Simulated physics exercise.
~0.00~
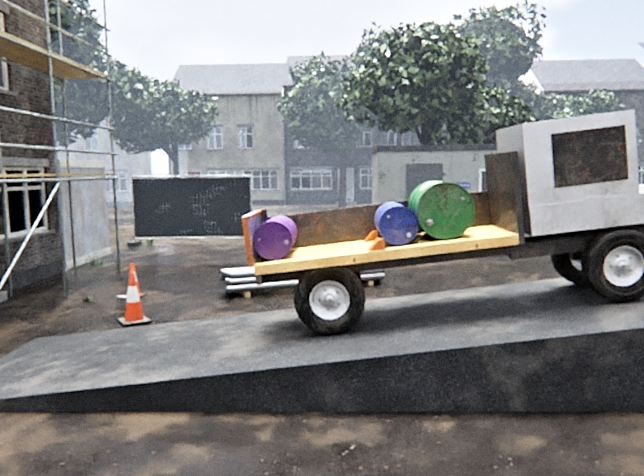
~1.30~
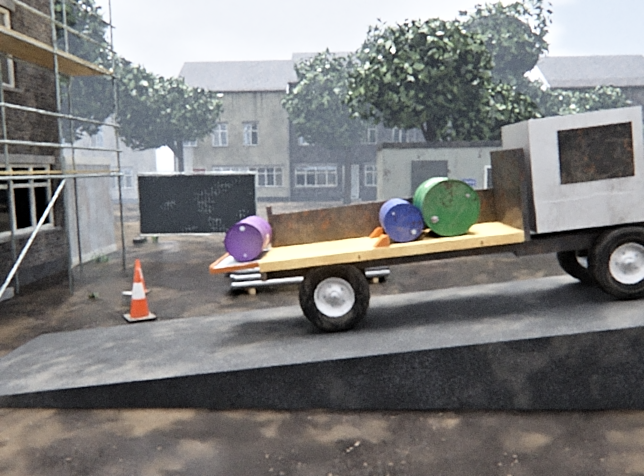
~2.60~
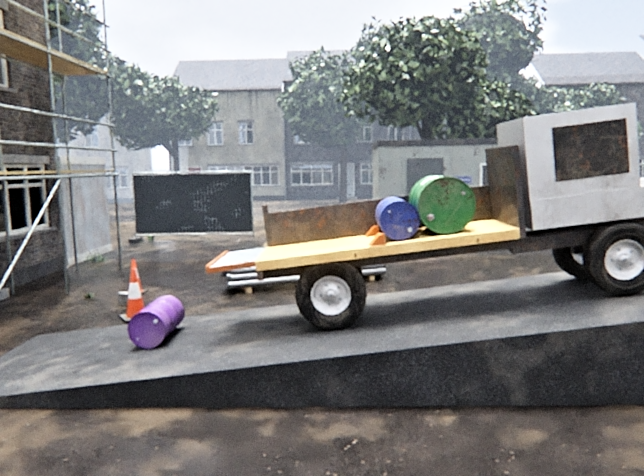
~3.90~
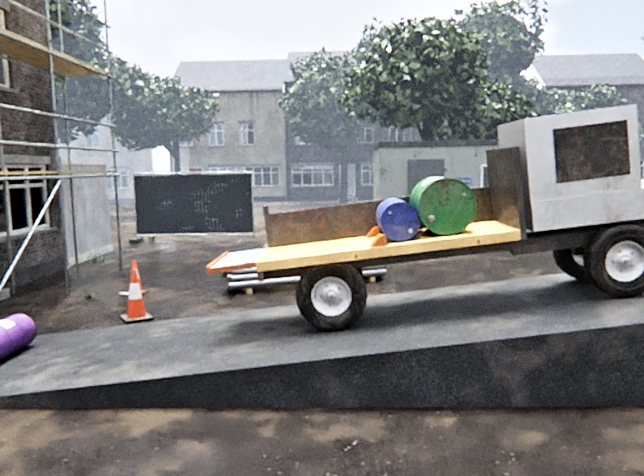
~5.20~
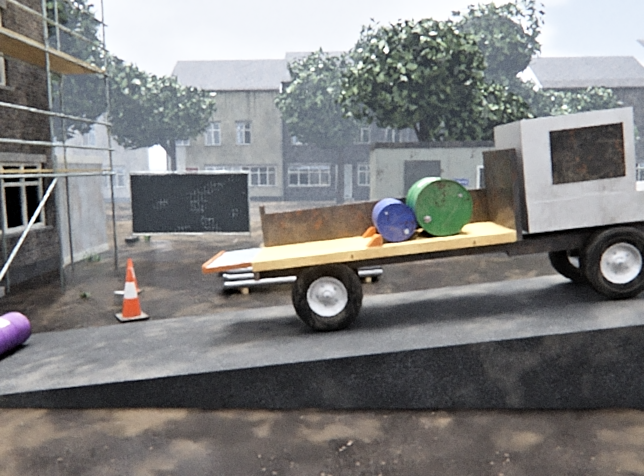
On a misty yard beside scaffolding, with houses and trees behind, a slightly swaying side view shows a flatbed truck parked on a grey ramp, its tail pointing downhill to the left. A purple drum lies near the tail, while a blue drum and a larger green one rest against an orange chock farther up the yellow bed. The tailgate swings down, and the purple drum rolls left onto it. It drops off the end onto the ramp near a traffic cone and rolls away downhill. It ends at the far left edge, while the blue and green drums stay on the bed.
